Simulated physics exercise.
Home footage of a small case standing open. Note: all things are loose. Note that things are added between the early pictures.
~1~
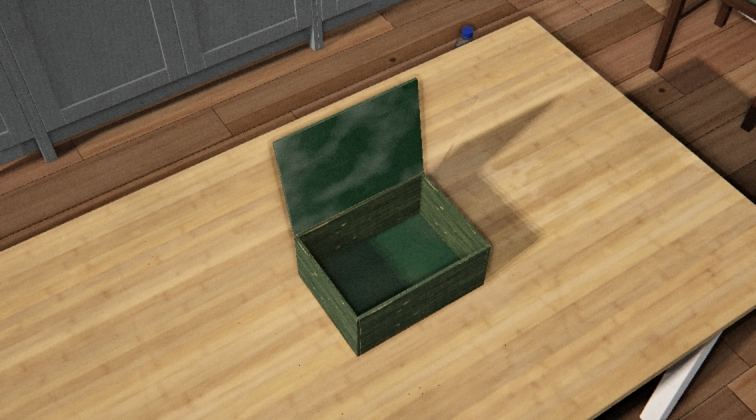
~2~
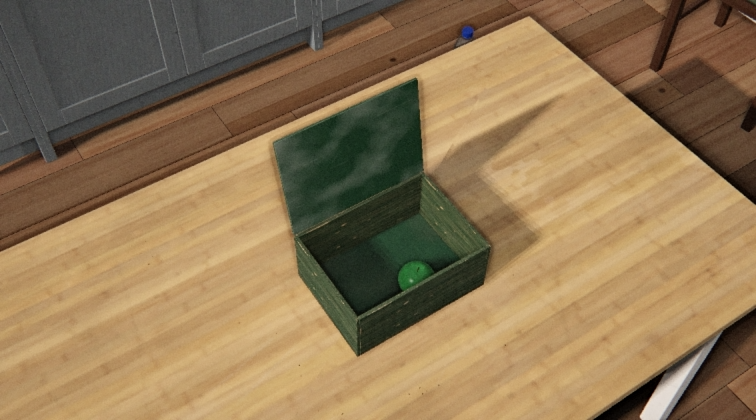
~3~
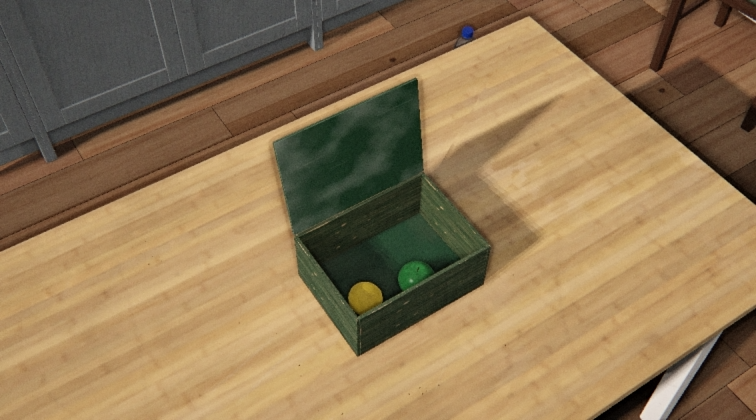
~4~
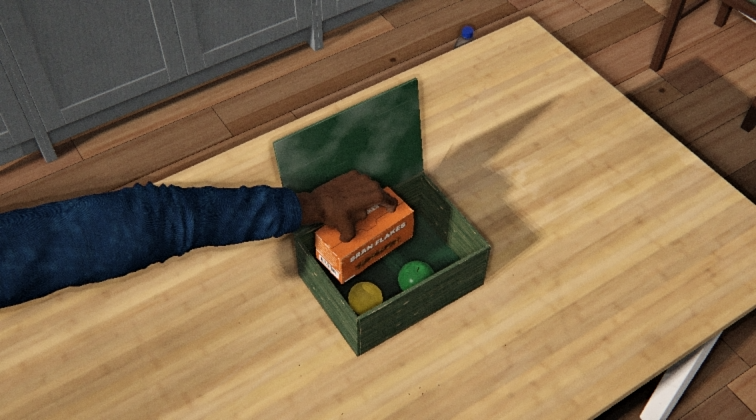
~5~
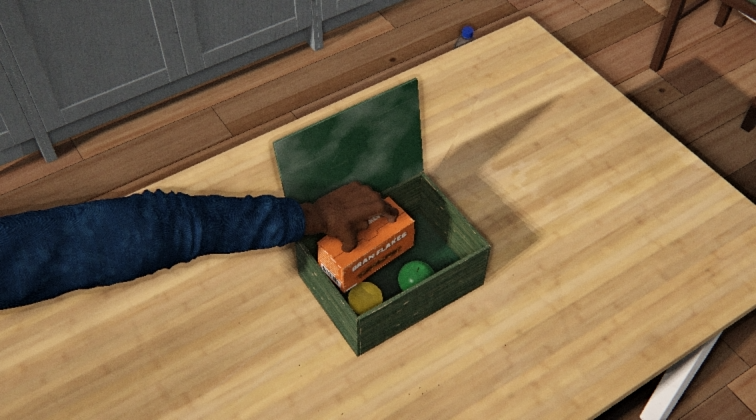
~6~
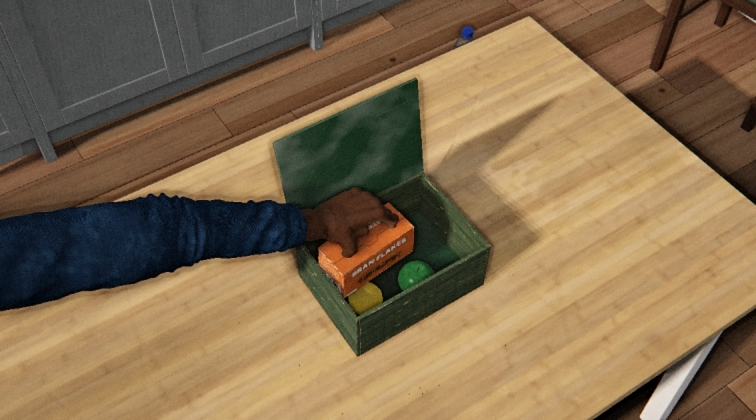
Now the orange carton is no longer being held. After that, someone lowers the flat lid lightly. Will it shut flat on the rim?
The lid fits.
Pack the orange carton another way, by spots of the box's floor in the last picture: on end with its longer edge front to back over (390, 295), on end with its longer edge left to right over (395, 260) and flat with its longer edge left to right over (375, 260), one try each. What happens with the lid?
Attempt one, it settles down; attempt two, it is left gaping; attempt three, it settles down.
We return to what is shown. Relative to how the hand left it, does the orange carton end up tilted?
It ends up leaning.
Then, 0.50 s past the last view, orange carton on its side near (365, 255); yellow lemon displaced a little; green apple displaced a little.
Then, 1.50 s past the last view, lid 65° above the rim; orange carton on its side near (365, 255); yellow lemon displaced a little; green apple displaced a little.
Then, 1.90 s past the last view, lid 24° above the rim; orange carton on its side near (365, 255); yellow lemon displaced a little; green apple displaced a little.
Finally, lid shut; down or leaning hard in the box, orange carton; the other 2 still in place. Final places as the last picture's camera would see them, orange carton near (365, 255).
